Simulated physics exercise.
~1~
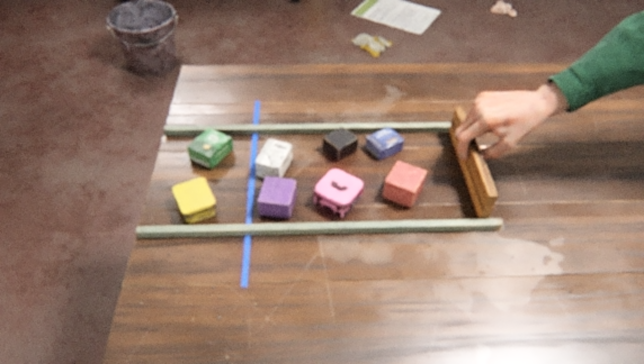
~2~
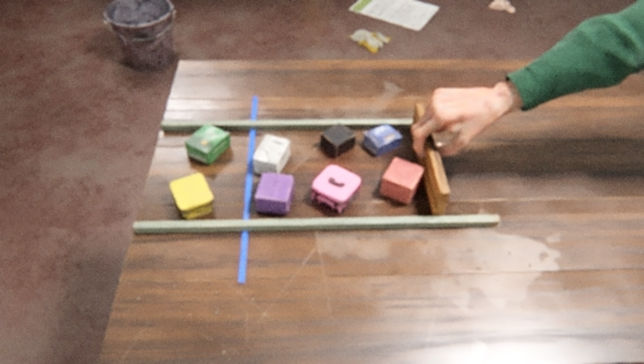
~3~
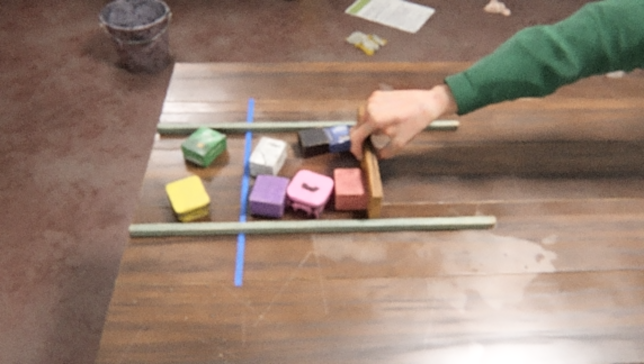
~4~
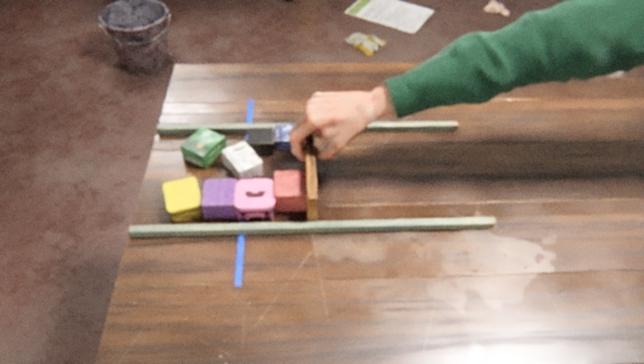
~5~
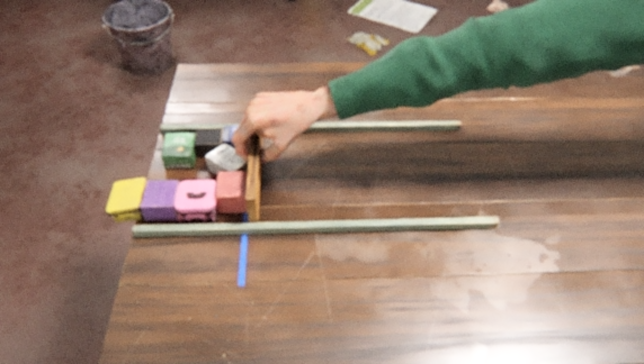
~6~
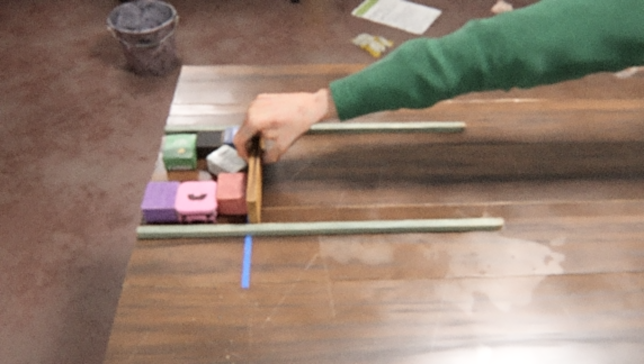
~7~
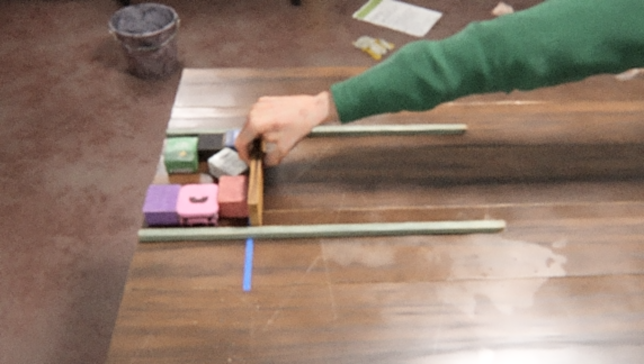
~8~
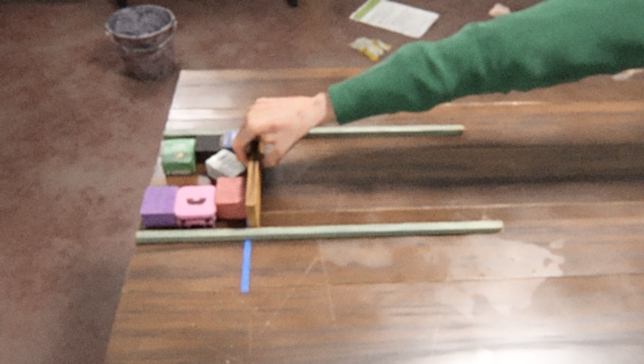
A hand in a green sleeve holds a wooden board upright at the right of a scatter of small coloured blocks on a dark wooden table, seen from above by a slightly swaying camera. Yellow, purple, pink and red pieces lie nearest, with green, white, black and blue ones behind, between two pale rails crossed by blue tape. The hand slides the board left, bunching the pieces together and pushing them towards the table's left edge. The board halts near the tape as the yellow block juts past the edge, then drops out of view. The others stay on the table, purple at the brink.
